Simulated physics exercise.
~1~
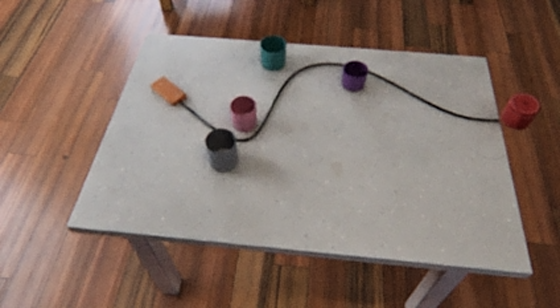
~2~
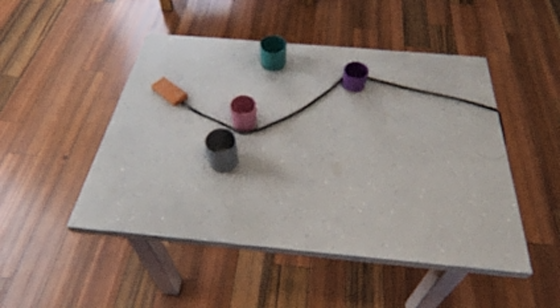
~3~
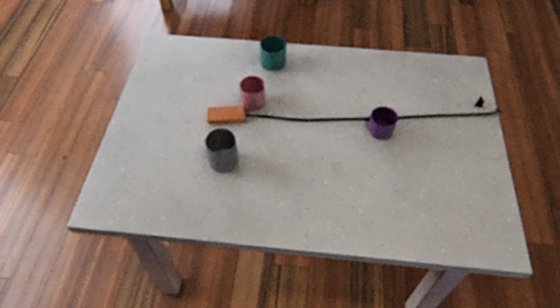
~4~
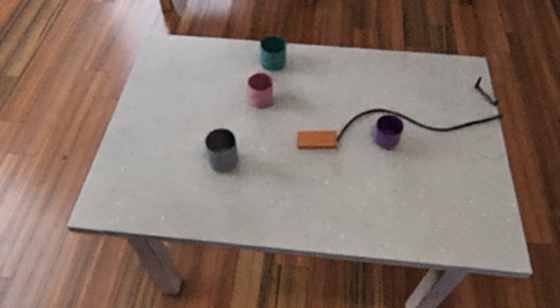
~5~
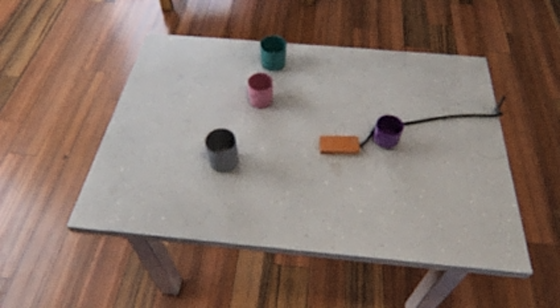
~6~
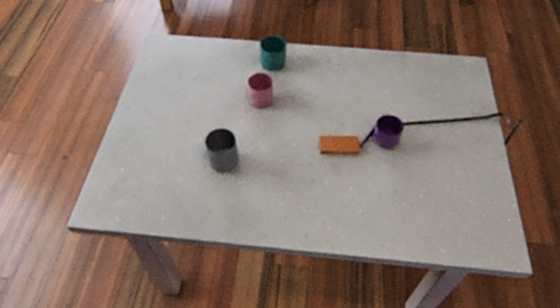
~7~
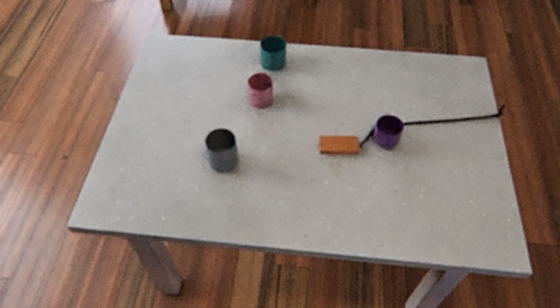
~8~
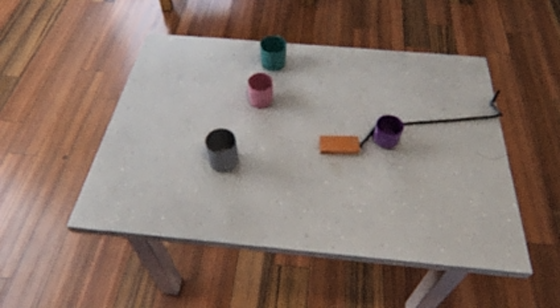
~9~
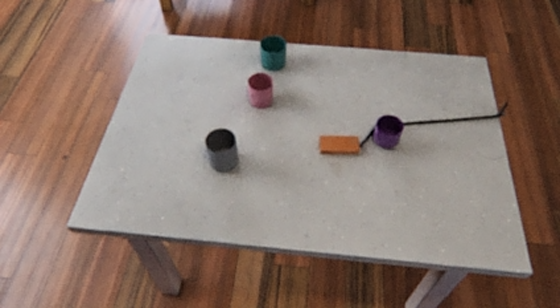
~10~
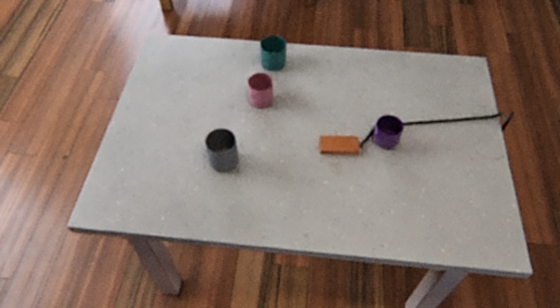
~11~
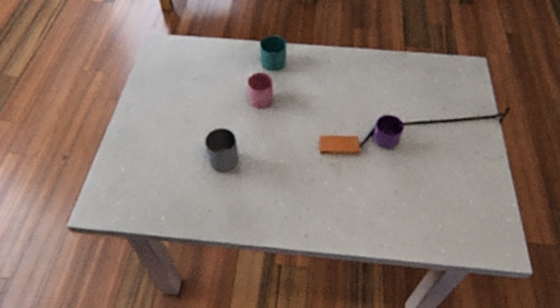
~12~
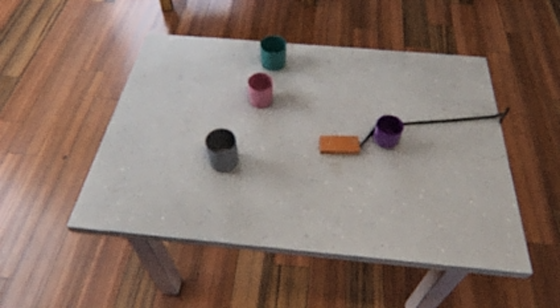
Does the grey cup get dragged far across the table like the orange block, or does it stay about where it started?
The grey cup stays about where it started. The orange block slides a long way to the right, while the pink cup shifts only a moderate distance.
A pale grey table stands on a wooden floor, seen from above at an angle, with teal, pink, dark grey and purple cups on it. A thin dark cable winds from a small orange block at the upper left to a red cylinder just past the right edge. The red cylinder drops out of sight and the cable tightens against the pink and purple cups. The block slides right, the purple cup is pulled nearer and the pink one shifts back. The cable's far end springs loose and flicks about the right edge. The block rests beside the purple cup, every cup still standing.
